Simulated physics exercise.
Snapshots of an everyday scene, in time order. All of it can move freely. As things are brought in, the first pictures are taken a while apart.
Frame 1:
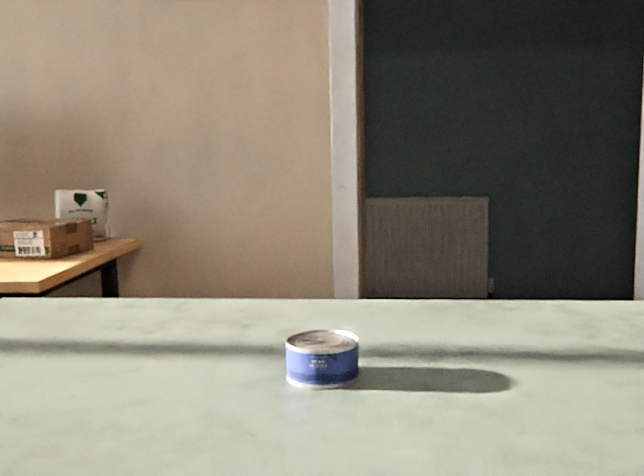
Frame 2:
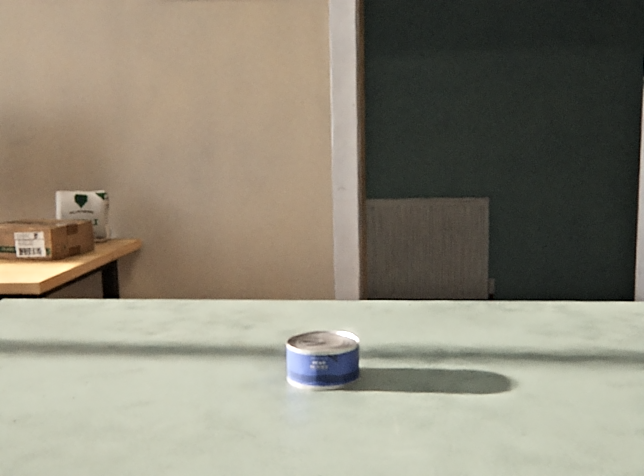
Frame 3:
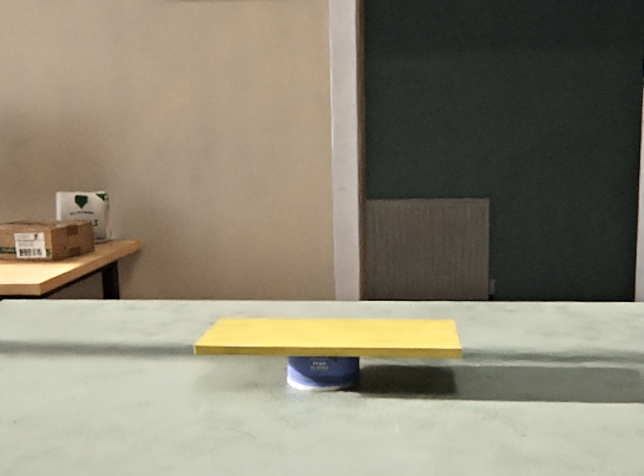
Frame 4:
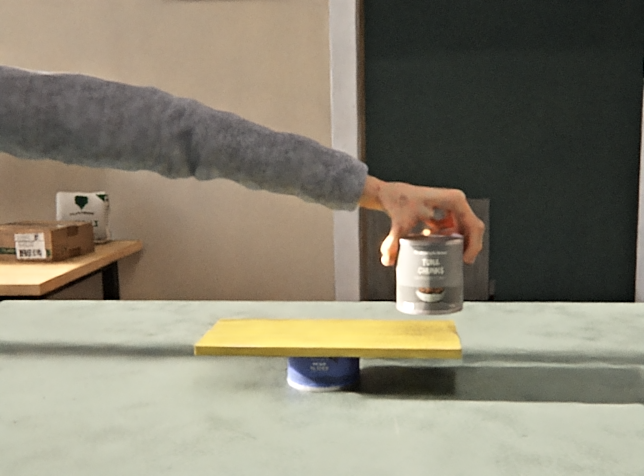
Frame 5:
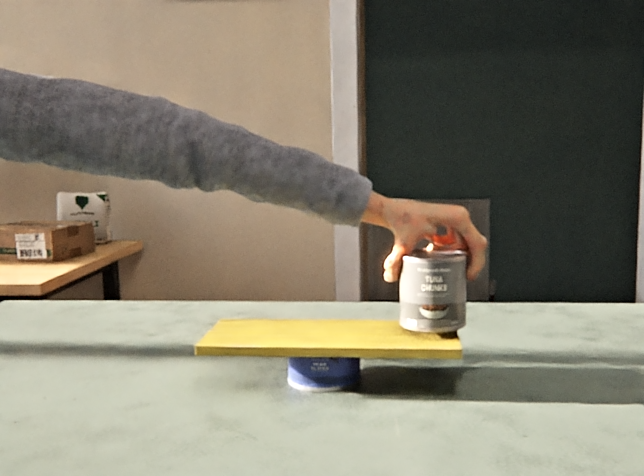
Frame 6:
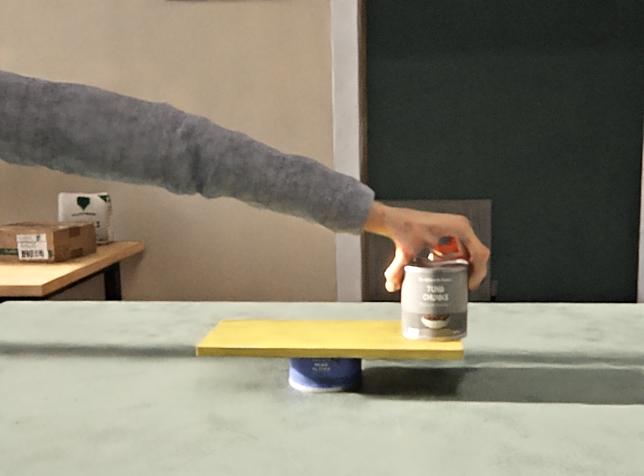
A hand lowers a grey tin onto the right end of a yellow board on a blue tub.
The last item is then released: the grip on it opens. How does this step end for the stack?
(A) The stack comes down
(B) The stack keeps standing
Option A: The stack comes down.
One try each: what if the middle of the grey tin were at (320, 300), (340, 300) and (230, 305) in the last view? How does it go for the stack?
Case 1: Stable; case 2: Stable; case 3: Collapse.
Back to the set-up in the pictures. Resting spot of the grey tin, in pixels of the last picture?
It ends up close to (532, 347).
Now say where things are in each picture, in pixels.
The last thing is not in view yet; blue tub (323, 358), in the first picture.
The last thing is not in view yet; blue tub (323, 359), in the second picture.
The last thing is not in view yet; blue tub (324, 360), in the third picture.
On its way; grey tin (430, 272); blue tub (324, 360), in the fourth picture.
On its way; grey tin (433, 289); blue tub (324, 361), in the fifth picture.
Set down, still held; grey tin (435, 298); blue tub (326, 361), in the sixth picture.
Then, 0.30 s later than the last frame, grey tin now fallen; yellow board tilted by 27°.
Then, 0.60 s later than the last frame, yellow board tilted by 13°.
When it is over, fallen, grey tin; the other 2 as before. End places, in pixels of the last picture, grey tin near (532, 347). The stack comes apart.
